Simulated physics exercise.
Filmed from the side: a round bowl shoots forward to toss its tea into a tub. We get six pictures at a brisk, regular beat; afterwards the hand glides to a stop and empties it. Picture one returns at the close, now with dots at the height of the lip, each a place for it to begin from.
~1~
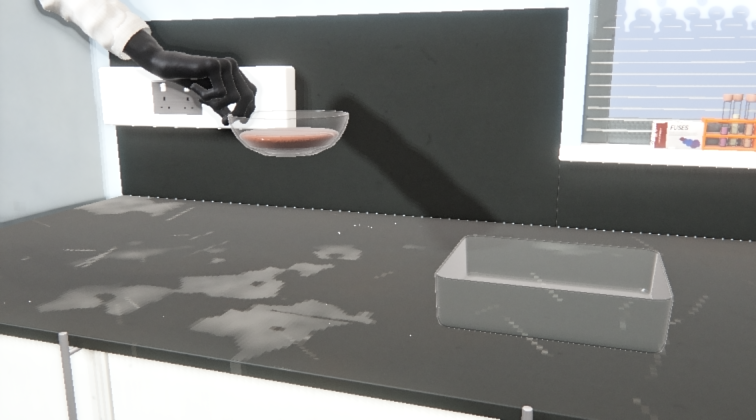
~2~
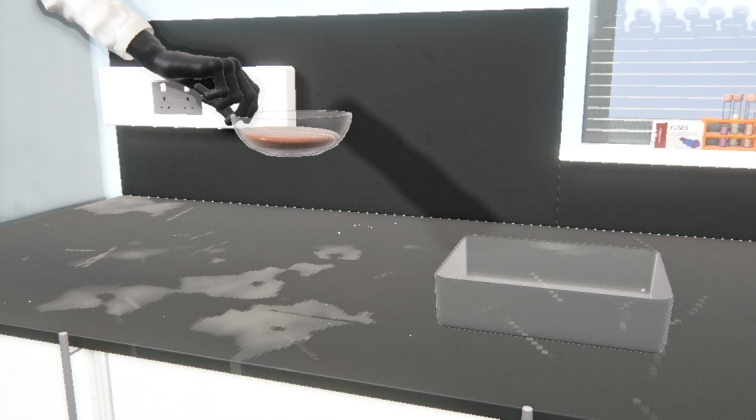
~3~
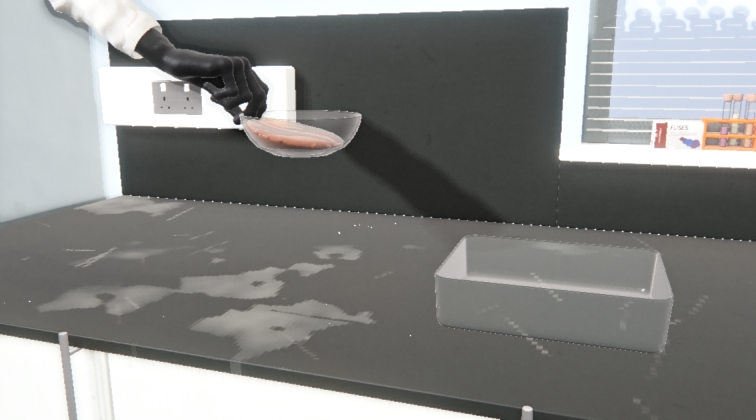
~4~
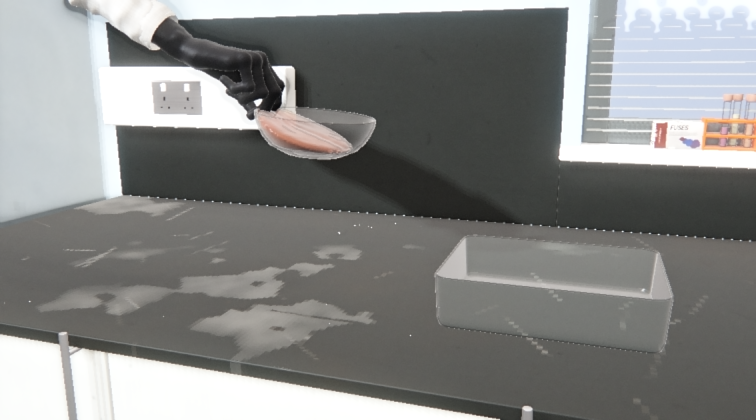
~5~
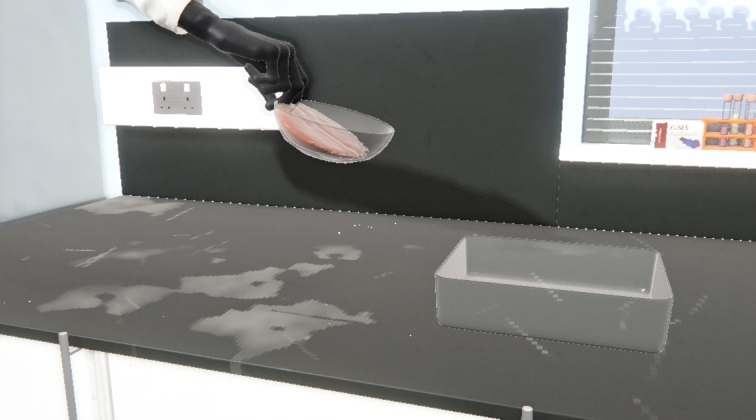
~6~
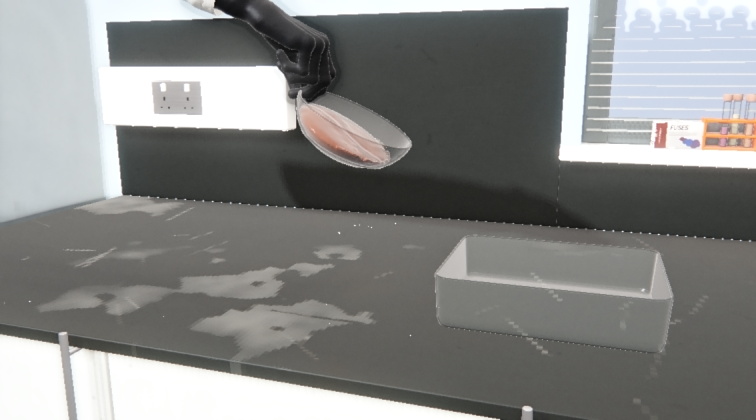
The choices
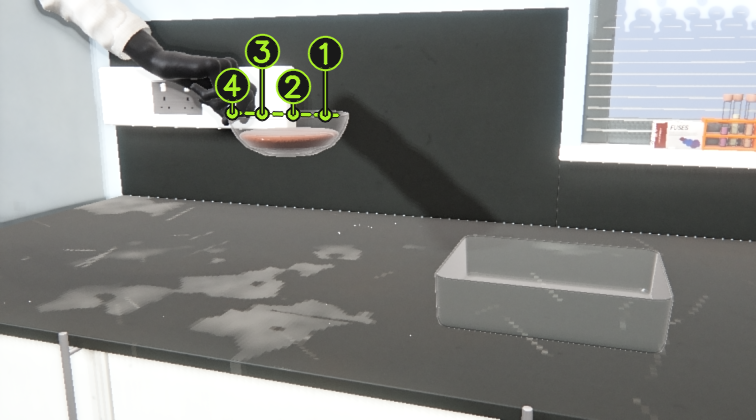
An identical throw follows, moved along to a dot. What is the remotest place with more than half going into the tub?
That is dot 2.
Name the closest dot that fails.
The answer is 3.
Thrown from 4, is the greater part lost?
Yes, it does.
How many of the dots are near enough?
Two of the four.
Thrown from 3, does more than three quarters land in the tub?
No, it does not.
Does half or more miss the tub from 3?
Yes.
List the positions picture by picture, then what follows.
The first picture shows upright, lip at (342, 115); tub from (437, 323) to (664, 352); nothing has left yet.
The second picture shows upright, lip at (346, 115); nothing has left yet.
The third picture shows upright, lip at (355, 116); nothing has left yet.
The fourth picture shows tipped about 6°, lip at (371, 122); nothing has left yet.
The fifth picture shows tipped about 15°, lip at (390, 132); nothing has left yet.
The sixth picture shows tipped about 27°, lip at (407, 147); nothing has left yet.
On the marked copy, 1 at (325, 115); 2 at (293, 114); 3 at (262, 113); 4 at (232, 113).
Choosing 1, about 76 % lands in the tub, 7 % falls short and 17 % goes beside or beyond.
Choosing 2, about 66 % lands in the tub, 22 % falls short and 13 % goes beside or beyond.
Choosing 3, about 34 % lands in the tub, 59 % falls short and 7 % goes beside or beyond.
Choosing 4, about 2 % lands in the tub, 96 % falls short.
